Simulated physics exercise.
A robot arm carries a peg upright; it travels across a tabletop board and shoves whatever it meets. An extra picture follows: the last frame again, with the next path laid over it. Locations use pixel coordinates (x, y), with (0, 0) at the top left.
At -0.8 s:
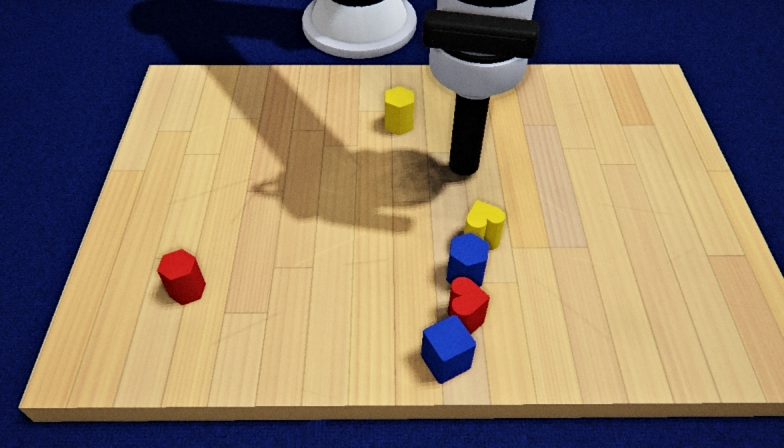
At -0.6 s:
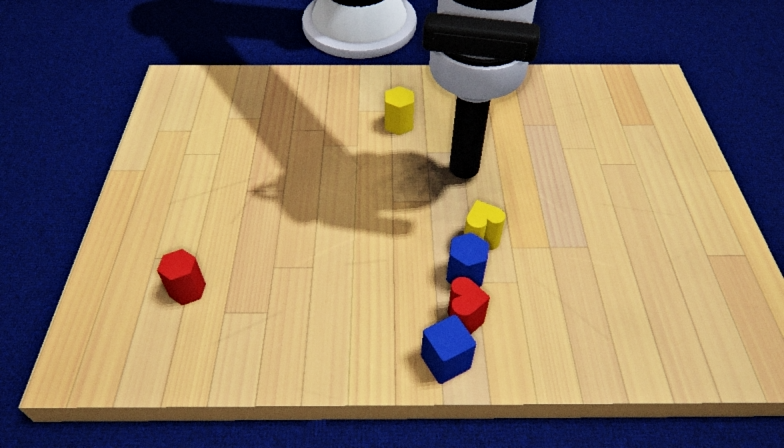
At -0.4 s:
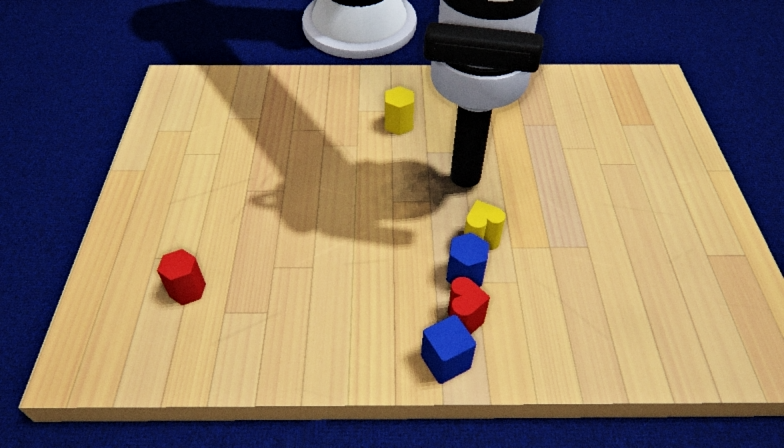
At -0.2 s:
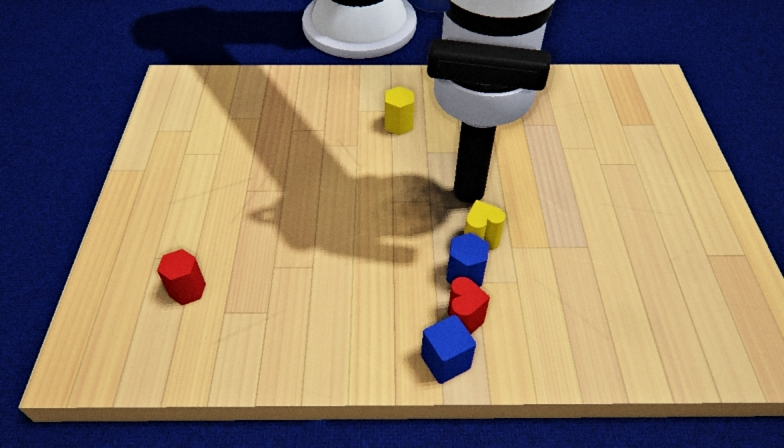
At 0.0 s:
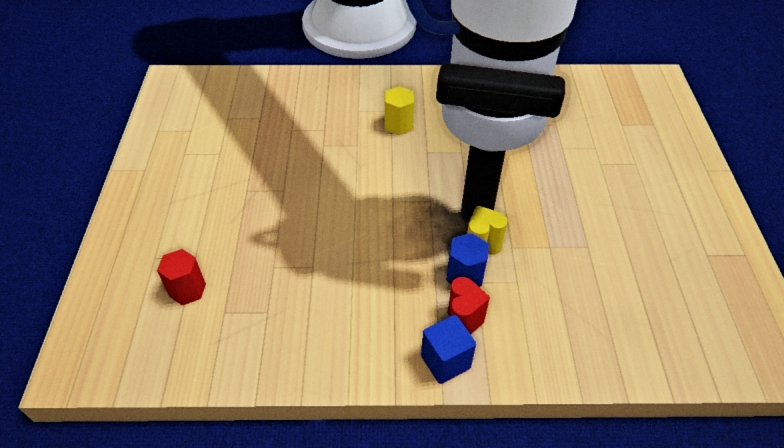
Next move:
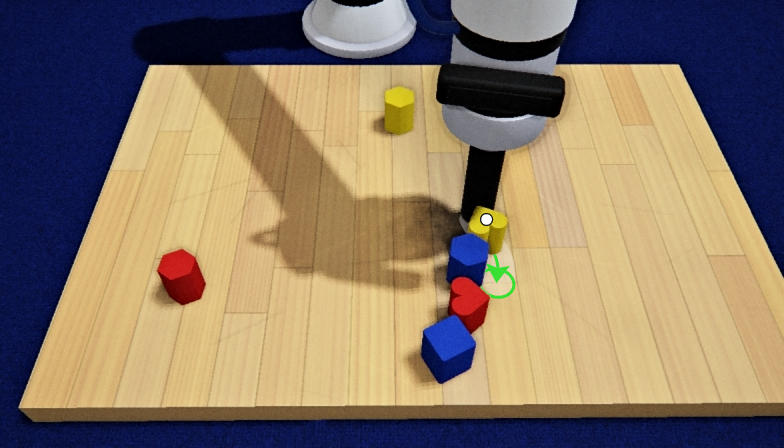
A robot arm with a black peg stands over the upper right of a pale wooden board on a blue surface, seen from above at a fixed angle. Yellow and red hearts and blue blocks form a rough column below the peg, with a yellow block higher up and a red one at left. The peg moves slowly toward the viewer, reaches the yellow heart and nudges it slightly, while the others stay still.
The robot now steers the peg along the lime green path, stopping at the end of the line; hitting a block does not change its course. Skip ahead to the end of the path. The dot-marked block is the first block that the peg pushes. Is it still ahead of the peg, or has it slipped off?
The dot-marked block won't leave the front of the peg.
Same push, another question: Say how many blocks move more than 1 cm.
It should be two.
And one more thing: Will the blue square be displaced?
I believe not.
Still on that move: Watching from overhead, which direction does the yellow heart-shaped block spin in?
The twist is anticlockwise.
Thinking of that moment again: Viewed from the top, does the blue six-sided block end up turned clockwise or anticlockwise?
My prediction: CW.
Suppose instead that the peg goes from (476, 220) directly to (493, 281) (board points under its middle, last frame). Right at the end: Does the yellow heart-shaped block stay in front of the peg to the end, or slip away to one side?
The yellow heart-shaped block is leading.
The line goes from (476, 220) over (486, 240) and (497, 260) to (497, 283); the dot is on the yellow heart-shaped block.
On the path given first. Halfway along, peg at (494, 244); blue six-sided block at (468, 259), turned 25° clockwise; yellow heart-shaped block at (504, 250), turned 20° anticlockwise.
At the end, peg at (498, 277); blue square unmoved; red heart-shaped block unmoved; blue six-sided block at (466, 261), turned 35° clockwise; yellow heart-shaped block at (514, 284), turned 40° anticlockwise.
